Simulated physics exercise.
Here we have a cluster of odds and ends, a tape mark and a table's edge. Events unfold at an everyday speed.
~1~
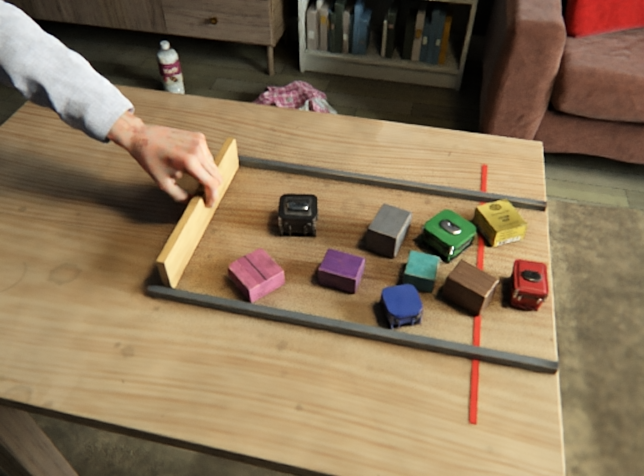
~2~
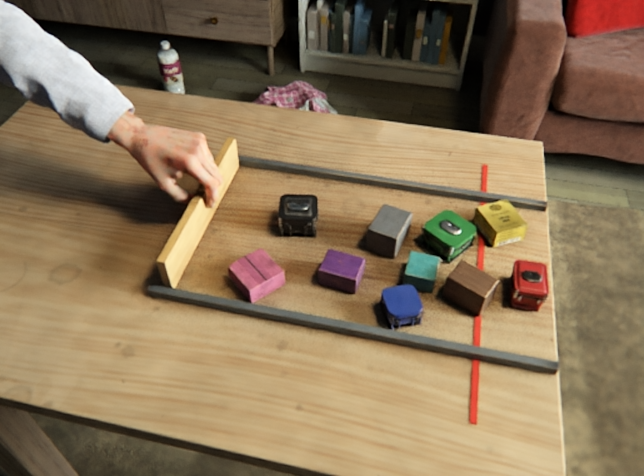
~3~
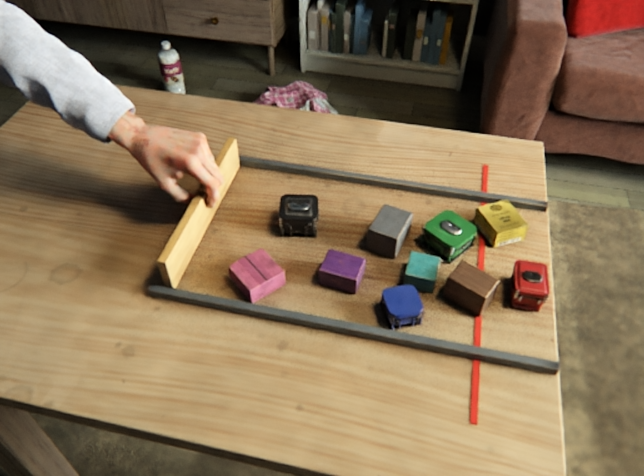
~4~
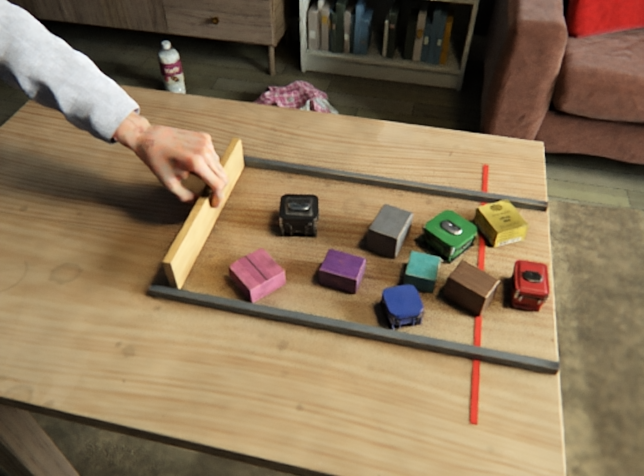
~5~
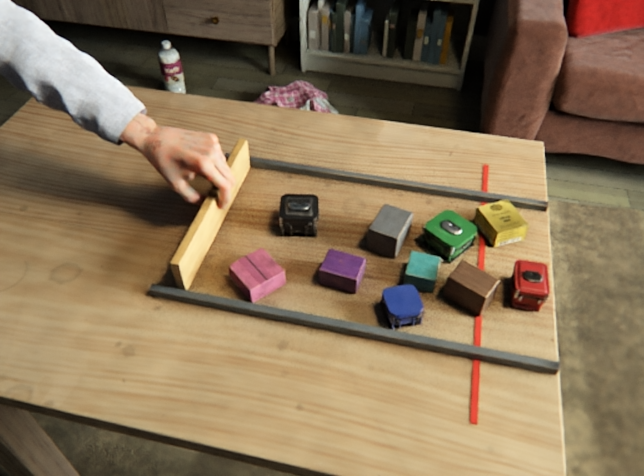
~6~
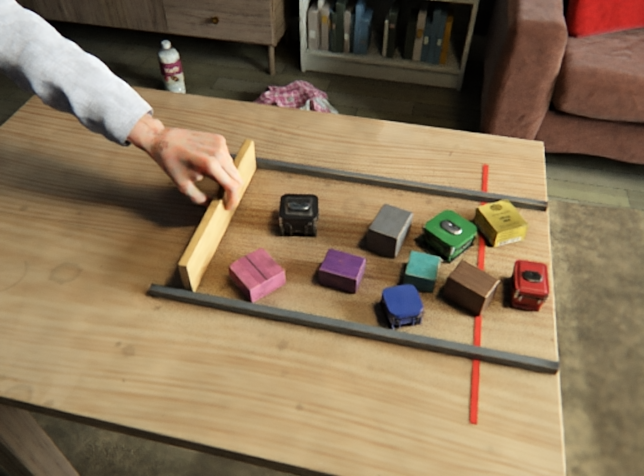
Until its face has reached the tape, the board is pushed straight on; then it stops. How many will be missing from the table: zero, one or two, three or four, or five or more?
I expect the drop count to reach three but not five.
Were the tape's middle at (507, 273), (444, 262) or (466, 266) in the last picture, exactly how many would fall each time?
The three tries give 6, 0 and 2.
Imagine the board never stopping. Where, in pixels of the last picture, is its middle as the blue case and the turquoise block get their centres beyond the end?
Its middle is about (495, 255) and about (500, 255).
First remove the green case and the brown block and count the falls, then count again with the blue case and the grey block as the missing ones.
Counts - first: 1; second: 1.
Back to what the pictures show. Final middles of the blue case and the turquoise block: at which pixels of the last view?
The first ends close to (543, 343), the second close to (539, 289).
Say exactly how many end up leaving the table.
It comes to 3.
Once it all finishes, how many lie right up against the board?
Count recorded: 3.
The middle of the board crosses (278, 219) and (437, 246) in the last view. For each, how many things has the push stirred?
Moved so far: 2, later 10.
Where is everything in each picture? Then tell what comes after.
In the first picture, red case (528, 285); yellow box (500, 223); brown block (470, 288); board (203, 207); tape (480, 268).
In the second picture, yellow box (500, 223); purple block (342, 271).
In the third picture, brown block (471, 288); board (203, 207).
In the fourth picture, red case (528, 286); black case (299, 215).
In the fifth picture, yellow box (501, 223); blue case (402, 307).
In the sixth picture, red case (528, 286); yellow box (500, 223); brown block (471, 288); board (222, 210); tape (481, 268).
Soon after, none off yet; red case at rest near (528, 286); yellow box at rest near (500, 223); brown block at rest near (471, 288).
After that, none off yet; red case at rest near (528, 286); yellow box displaced a little near (514, 221); brown block moving near (482, 291).
In the end, the number that fall off is three or four; gone, green case, brown block and red case.
